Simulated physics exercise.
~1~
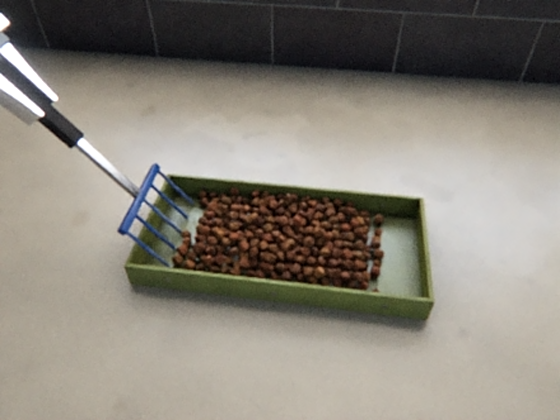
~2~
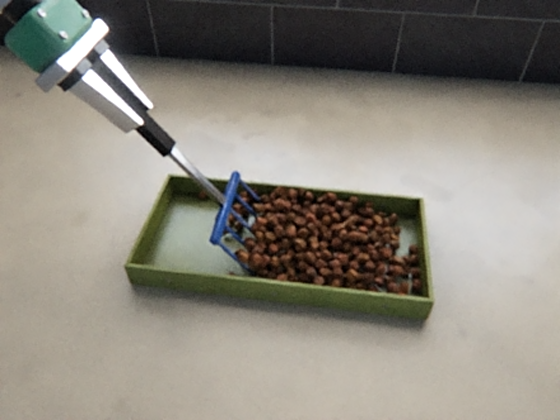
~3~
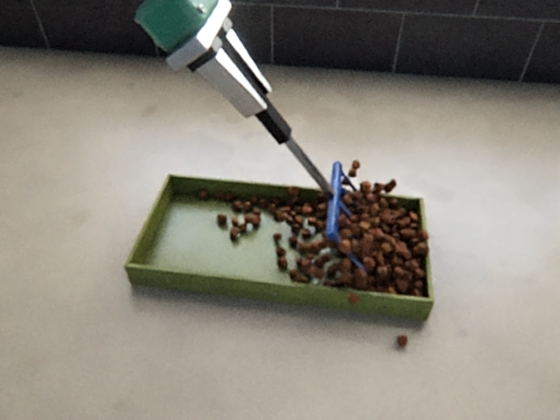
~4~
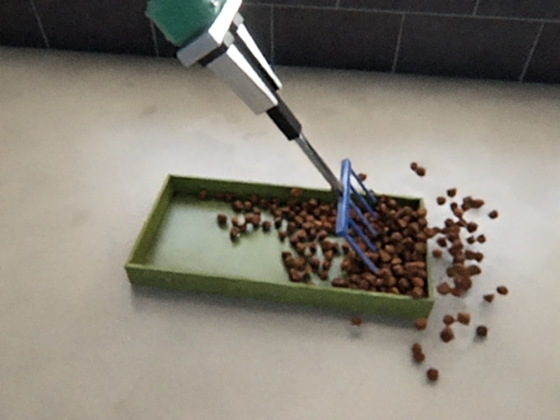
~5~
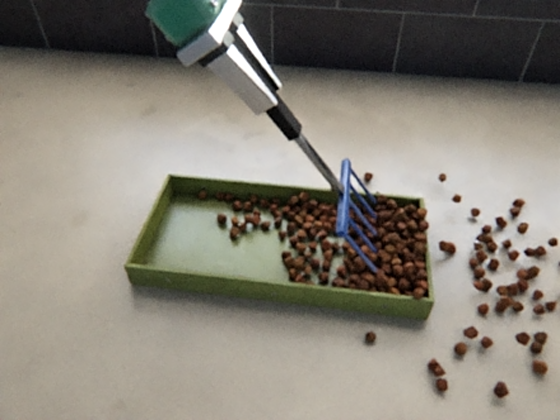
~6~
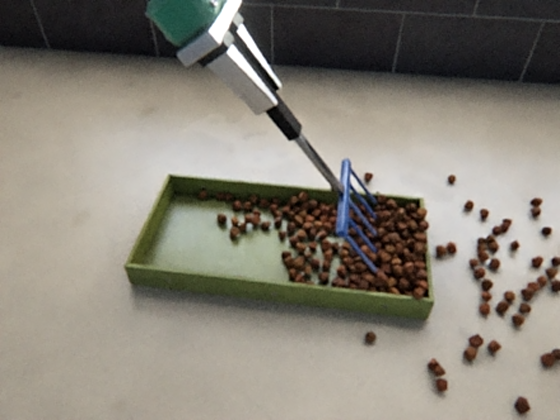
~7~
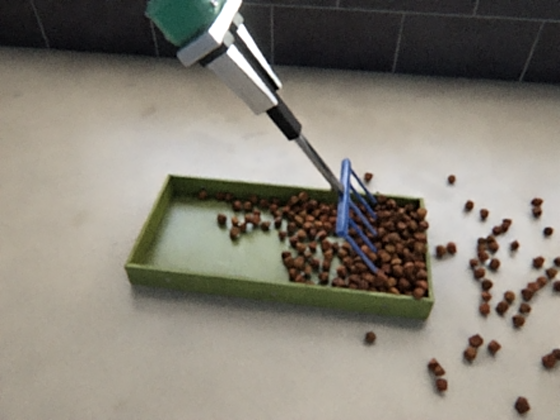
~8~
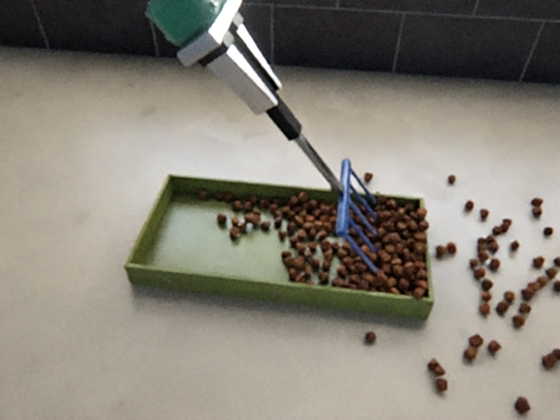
At first, a robotic arm holds a blue fork at the left end of a shallow green tray, which is filled with small brown pellets and rests on a pale tabletop. The fork sweeps right, pushing the pellets ahead of it and baring the tray's left side. As it nears the right end, the pellets heap up and some begin to fly over the edge. The fork stops while dozens of pellets spill and scatter across the table to the right. Finally everything lies still, with most pellets still in the tray, crowded around the fork.
